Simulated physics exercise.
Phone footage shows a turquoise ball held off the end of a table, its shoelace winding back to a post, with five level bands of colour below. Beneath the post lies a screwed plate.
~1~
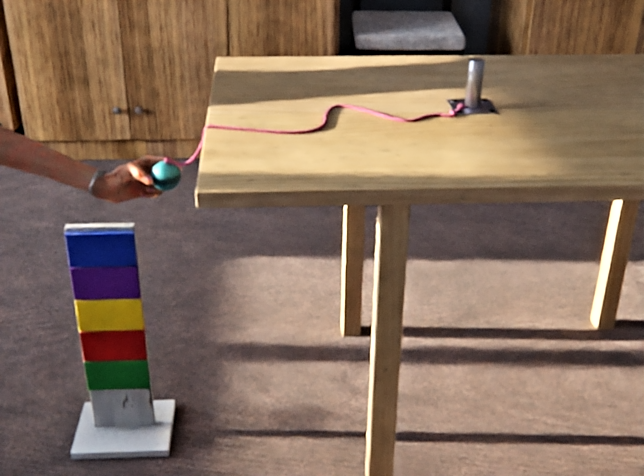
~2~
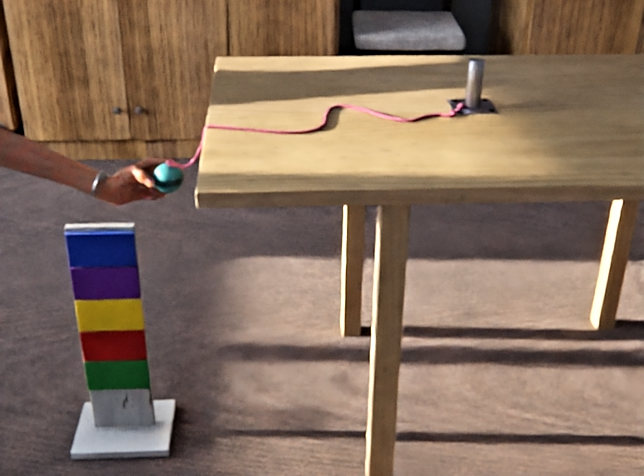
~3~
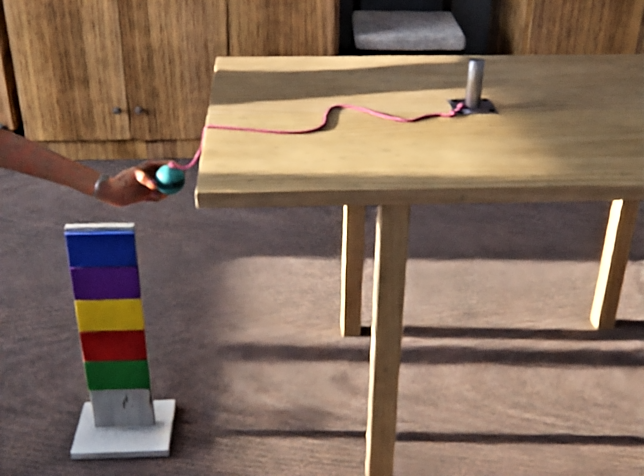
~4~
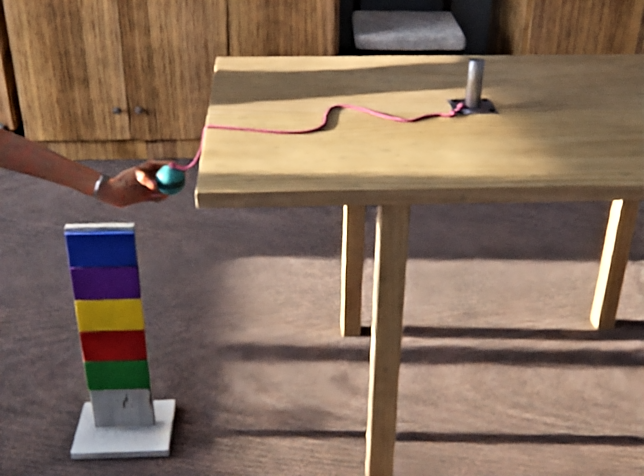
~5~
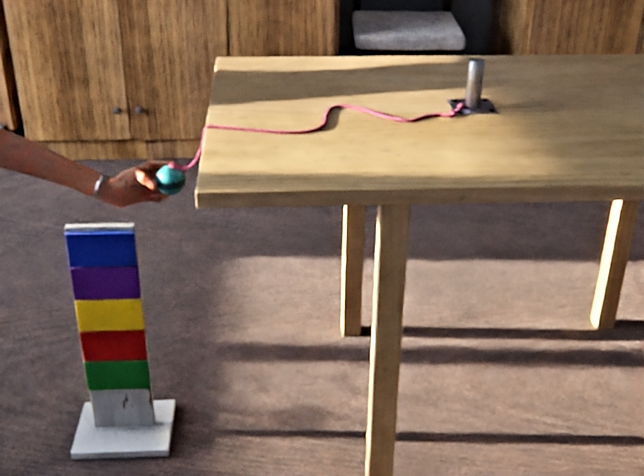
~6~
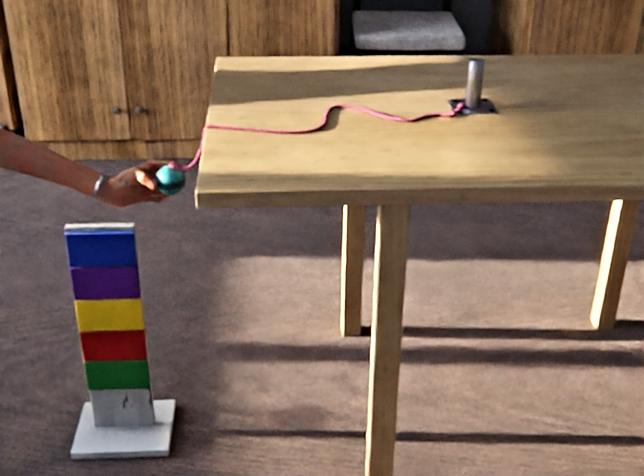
At the end of a wooden table, a hand held a turquoise ball tied by a pink shoelace to a post, beside a stack of coloured bands, and barely moved apart from a slight early shift right.
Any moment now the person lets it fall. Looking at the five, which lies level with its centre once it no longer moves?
The purple one lies level with its centre.
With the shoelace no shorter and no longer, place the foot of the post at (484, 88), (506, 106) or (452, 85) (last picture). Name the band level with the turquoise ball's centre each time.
Answer, in order: Blue, blue, purple.
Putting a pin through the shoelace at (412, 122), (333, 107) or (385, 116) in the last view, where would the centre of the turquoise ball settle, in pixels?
Per try (px, approx.): (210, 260); (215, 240); (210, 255).
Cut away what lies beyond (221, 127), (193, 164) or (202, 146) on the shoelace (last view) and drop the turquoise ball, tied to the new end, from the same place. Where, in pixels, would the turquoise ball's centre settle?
About (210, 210) first, then about (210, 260), and finally about (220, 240).
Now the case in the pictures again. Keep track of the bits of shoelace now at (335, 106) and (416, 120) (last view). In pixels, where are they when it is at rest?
Final positions are (294, 116) and (386, 110), in that order.
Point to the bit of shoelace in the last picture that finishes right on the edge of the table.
It's near (300, 132) in the last picture.
Soon after, ball near (209, 267); level with purple.
Then, ball near (205, 276); level with purple.
At rest, ball near (209, 278); level with purple. Its middle rests at the purple band.
